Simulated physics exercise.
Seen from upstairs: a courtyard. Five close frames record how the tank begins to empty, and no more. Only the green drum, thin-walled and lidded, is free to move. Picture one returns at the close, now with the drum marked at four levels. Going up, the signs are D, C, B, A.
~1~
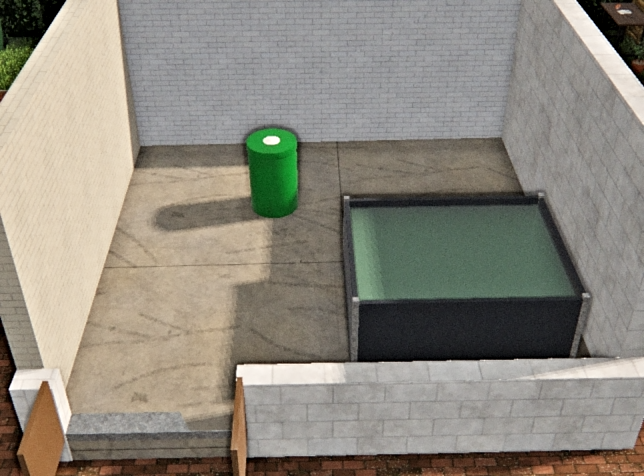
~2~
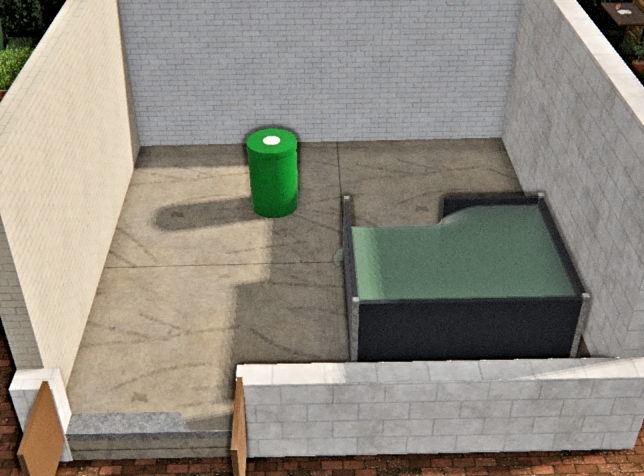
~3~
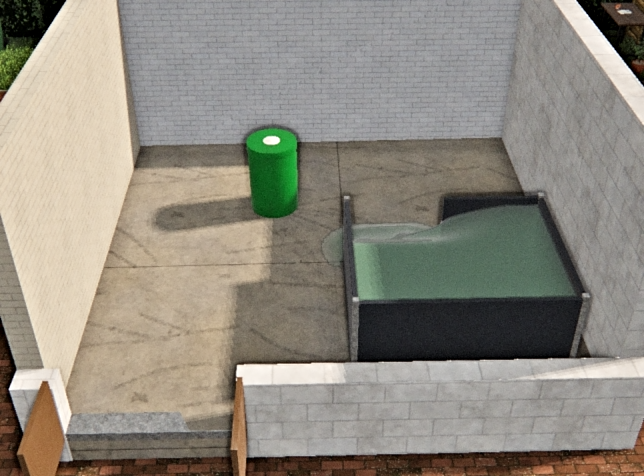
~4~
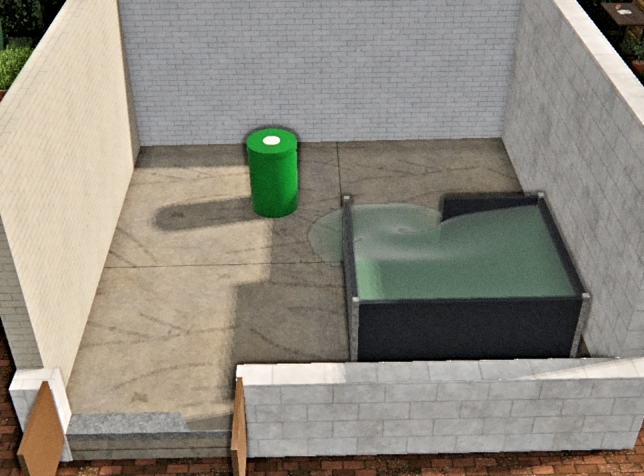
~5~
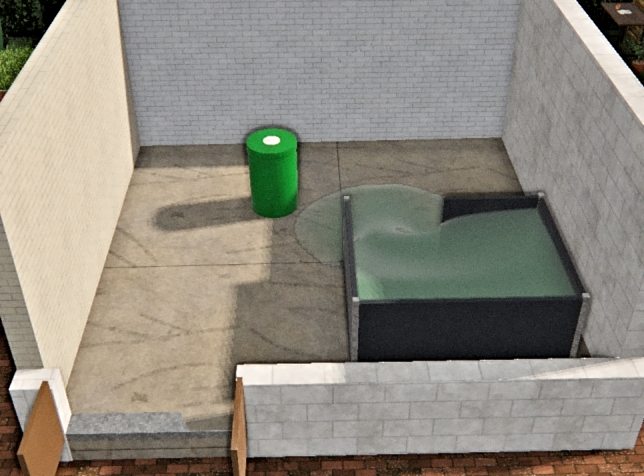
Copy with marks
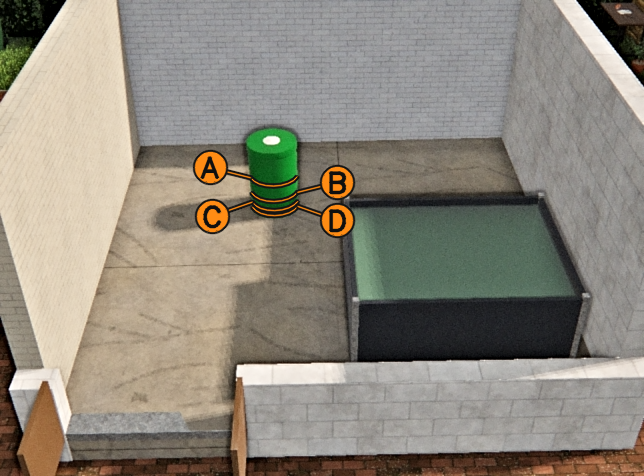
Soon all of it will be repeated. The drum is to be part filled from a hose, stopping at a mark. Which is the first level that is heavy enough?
The limit is A.
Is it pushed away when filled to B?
Yes.
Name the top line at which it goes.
Here it is line B.
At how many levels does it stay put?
One of them.
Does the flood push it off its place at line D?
Yes.
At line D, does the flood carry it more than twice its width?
Yes, it does.
In orange, A at (273, 186); B at (274, 201); C at (274, 210); D at (274, 215); from the bottom up D, C, B, A.
With A, it does not move.
With B, it is pushed about its own width away.
With C, it is pushed about 5 times its own width away.
With D, it is pushed about 4 times its own width away.
